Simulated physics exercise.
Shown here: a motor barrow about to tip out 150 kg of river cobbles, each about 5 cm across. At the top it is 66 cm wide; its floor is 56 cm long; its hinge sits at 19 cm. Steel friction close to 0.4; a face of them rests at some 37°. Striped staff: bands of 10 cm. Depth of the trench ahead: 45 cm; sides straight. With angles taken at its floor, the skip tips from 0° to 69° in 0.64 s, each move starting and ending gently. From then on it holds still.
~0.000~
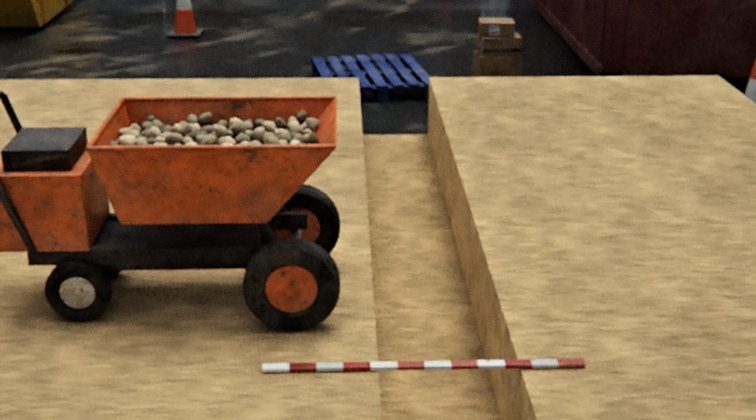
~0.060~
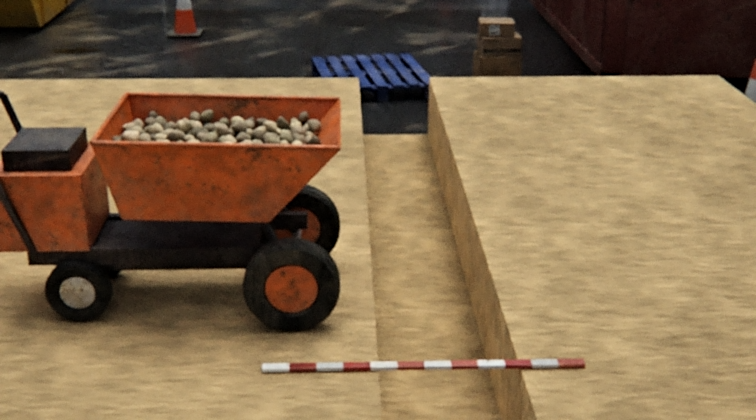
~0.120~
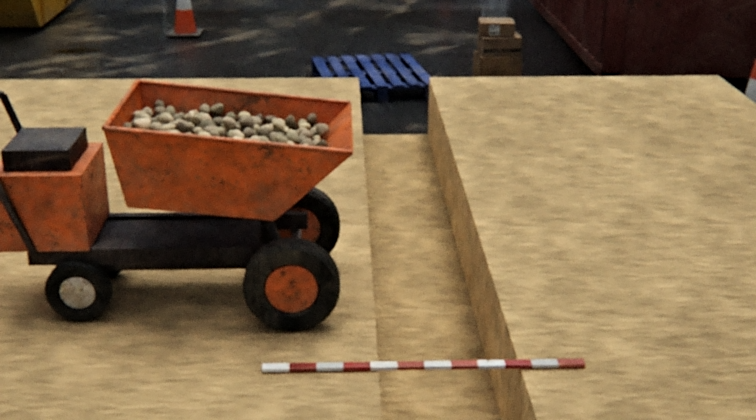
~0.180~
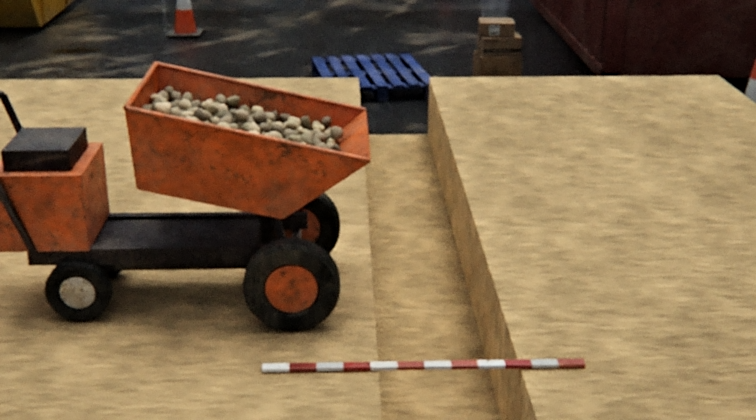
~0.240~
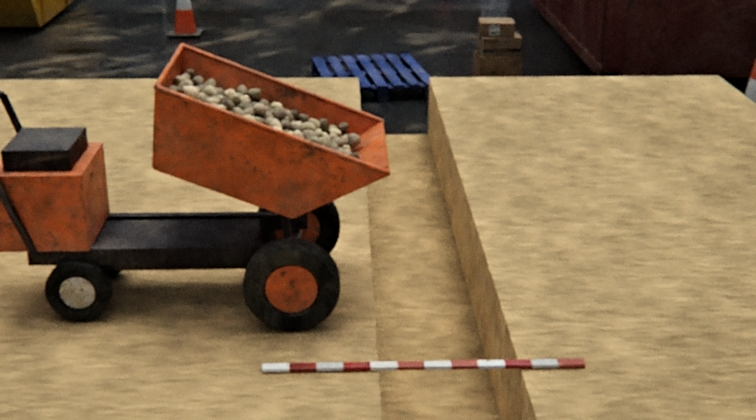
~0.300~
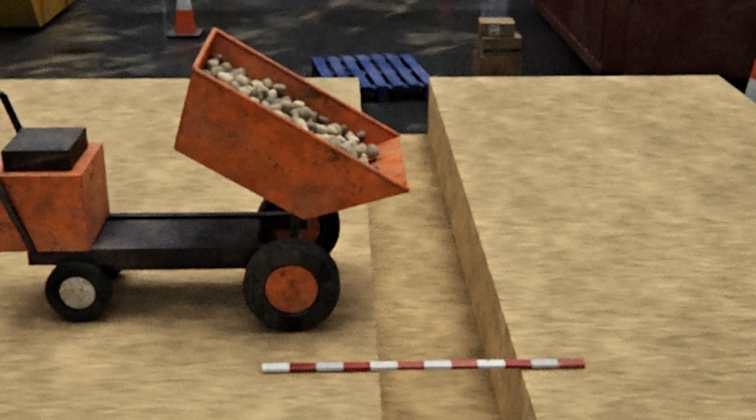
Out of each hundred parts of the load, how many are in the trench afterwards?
About 46 out of 100.
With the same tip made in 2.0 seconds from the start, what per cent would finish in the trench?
Close to 75 percent, then.
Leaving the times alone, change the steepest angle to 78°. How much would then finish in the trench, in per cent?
It would be near 50 per cent.
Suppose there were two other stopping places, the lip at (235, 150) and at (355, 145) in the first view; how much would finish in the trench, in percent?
About 100 per cent first, then about 30 per cent.
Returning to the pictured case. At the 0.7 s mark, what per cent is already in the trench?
Roughly 15% by that time.
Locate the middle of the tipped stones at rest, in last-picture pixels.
In the last view, about (516, 289).
After 0.5 s the floor is at 58°; 100 % in the skip; the foremost stones are at (419, 205).
After 0.7 s the floor is at 69°; 77 % in the skip, 17 % in the trench, 6 % past the trench; the foremost stones are at (526, 294).
After 1.1 s the floor is at 69°; 18 % in the skip, 29 % in the trench, 52 % past the trench; the foremost stones are at (733, 295).
After 3.0 s the floor is at 69°; 0 % in the skip, 46 % in the trench, 54 % past the trench; the foremost stones are past the picture's edge.
